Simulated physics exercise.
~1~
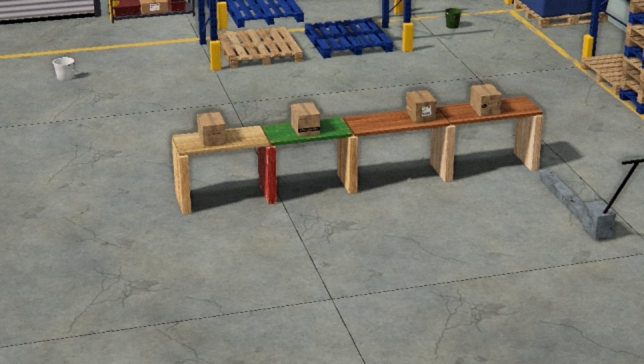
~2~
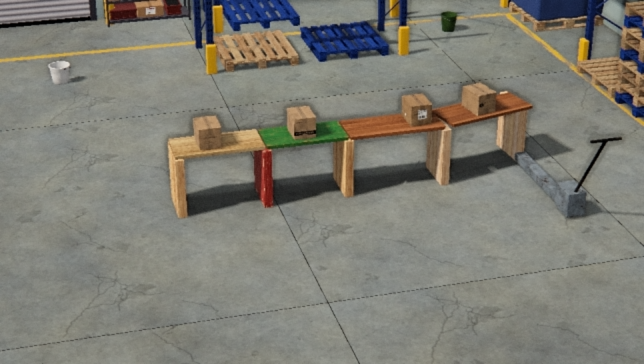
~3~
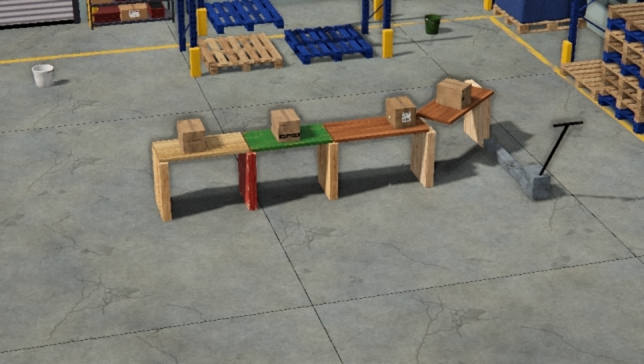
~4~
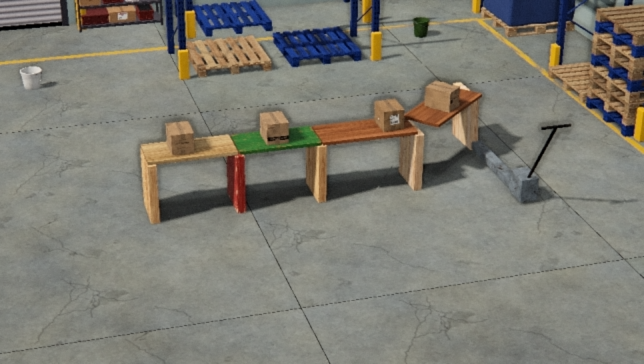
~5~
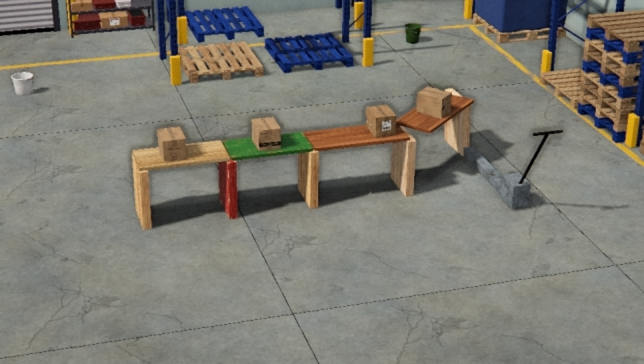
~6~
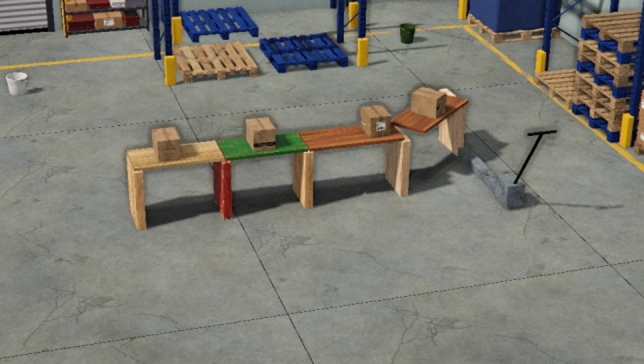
On a grey concrete warehouse floor, seen from above at an angle, a row of boards rests on upright timber slabs, with a small carton on each of the four spans. The left board is pale, the next is green above a red upright, and the right two are reddish brown; pallets and blue posts stand behind. A grey floor jack with a black handle pushes in from the right against the end upright. That slab tilts, and the last board tips up at its right end, carton still aboard. The jack stops, and the rest stays standing.
